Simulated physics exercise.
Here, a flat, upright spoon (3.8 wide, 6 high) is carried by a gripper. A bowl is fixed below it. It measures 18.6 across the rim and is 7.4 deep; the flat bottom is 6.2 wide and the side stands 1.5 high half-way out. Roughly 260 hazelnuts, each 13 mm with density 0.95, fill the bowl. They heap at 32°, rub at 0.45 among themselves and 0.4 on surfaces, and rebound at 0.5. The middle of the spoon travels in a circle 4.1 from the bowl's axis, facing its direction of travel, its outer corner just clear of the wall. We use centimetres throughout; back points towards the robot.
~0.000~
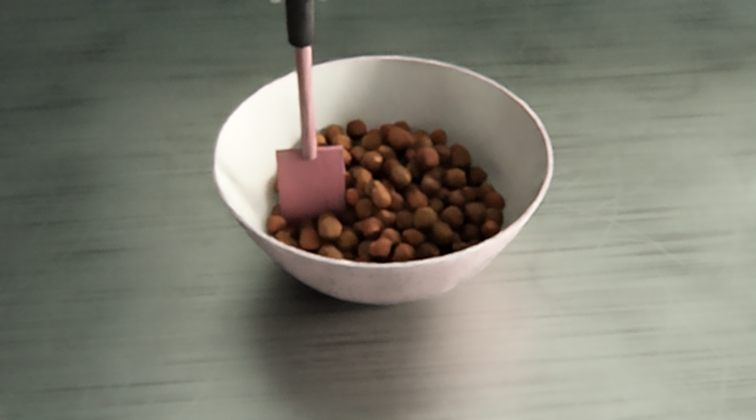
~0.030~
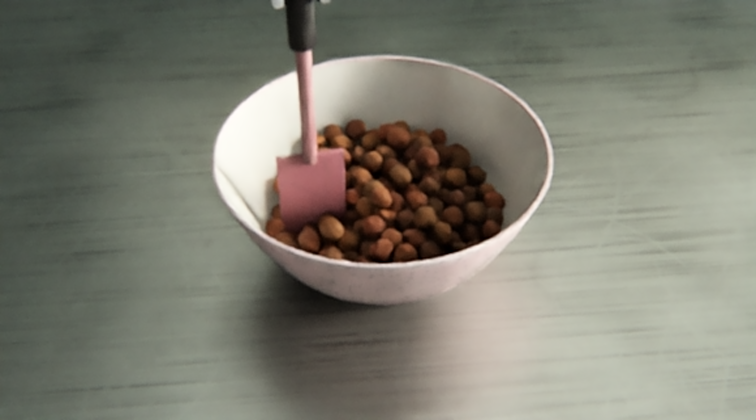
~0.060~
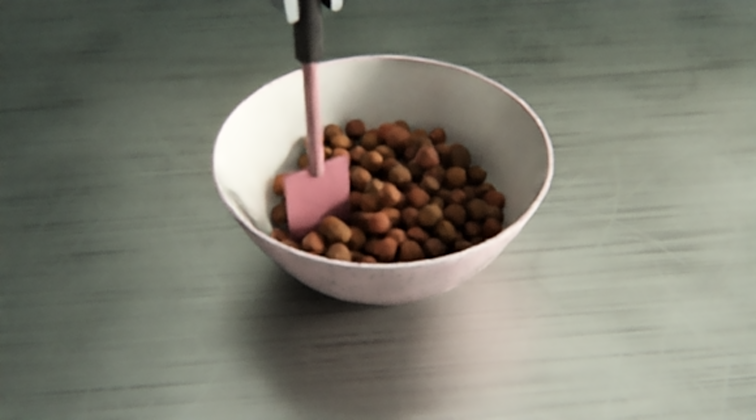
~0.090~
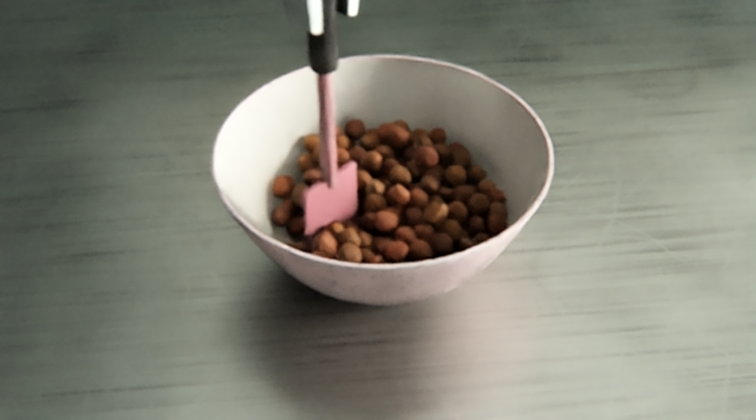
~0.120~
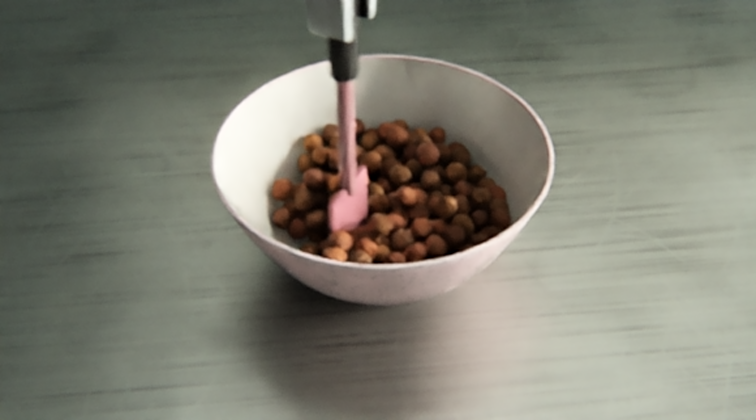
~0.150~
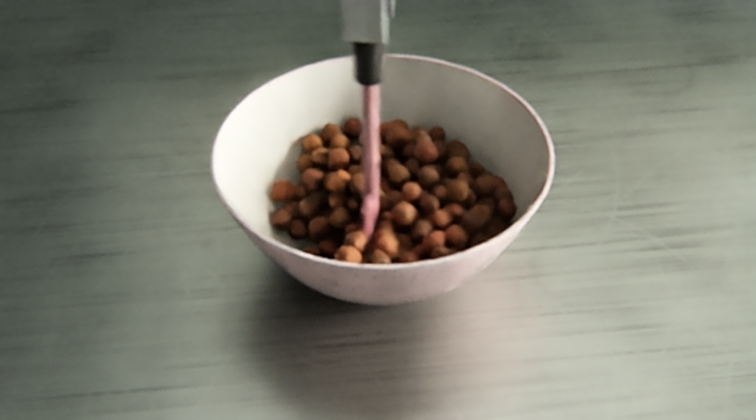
On a grey streaked surface, a gripper held a pink spatula-like spoon upright in a white bowl of hazelnuts and swept it from the left toward the near side, turning it edge-on and nudging nuts aside.
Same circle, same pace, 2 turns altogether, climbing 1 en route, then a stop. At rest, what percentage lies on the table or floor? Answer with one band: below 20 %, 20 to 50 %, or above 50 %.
Below 20 %.
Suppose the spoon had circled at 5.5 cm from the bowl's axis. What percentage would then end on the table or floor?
In that case some 10 %.
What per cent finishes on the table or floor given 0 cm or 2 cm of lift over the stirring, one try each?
10 and 5 %.
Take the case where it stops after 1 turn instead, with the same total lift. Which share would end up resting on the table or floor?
Close to 0 in a hundred.
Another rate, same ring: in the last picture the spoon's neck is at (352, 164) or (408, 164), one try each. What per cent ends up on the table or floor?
Near 5 in a hundred for the first and near 20 in a hundred for the second.
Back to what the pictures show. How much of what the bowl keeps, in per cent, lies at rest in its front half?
Some 55 per cent.
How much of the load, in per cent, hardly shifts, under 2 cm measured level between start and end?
About 10 %.
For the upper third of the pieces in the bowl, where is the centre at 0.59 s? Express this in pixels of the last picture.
About (284, 166).
By 0.59 s, 328° round, highest piece 9 above the table; 248 in the bowl, 6 on the table or floor, 3 in flight or on the tool.
By 1.03 s, 222° round, highest piece 8 above the table; 245 in the bowl, 12 on the table or floor.
By 1.45 s, 0° round, highest piece 7 above the table; 242 in the bowl, 15 on the table or floor.
By 2.15 s, 0° round, highest piece 7 above the table; 242 in the bowl, 15 on the table or floor.
Final count, 242 in the bowl, 15 on the table or floor. That is 6 % on the table or floor.
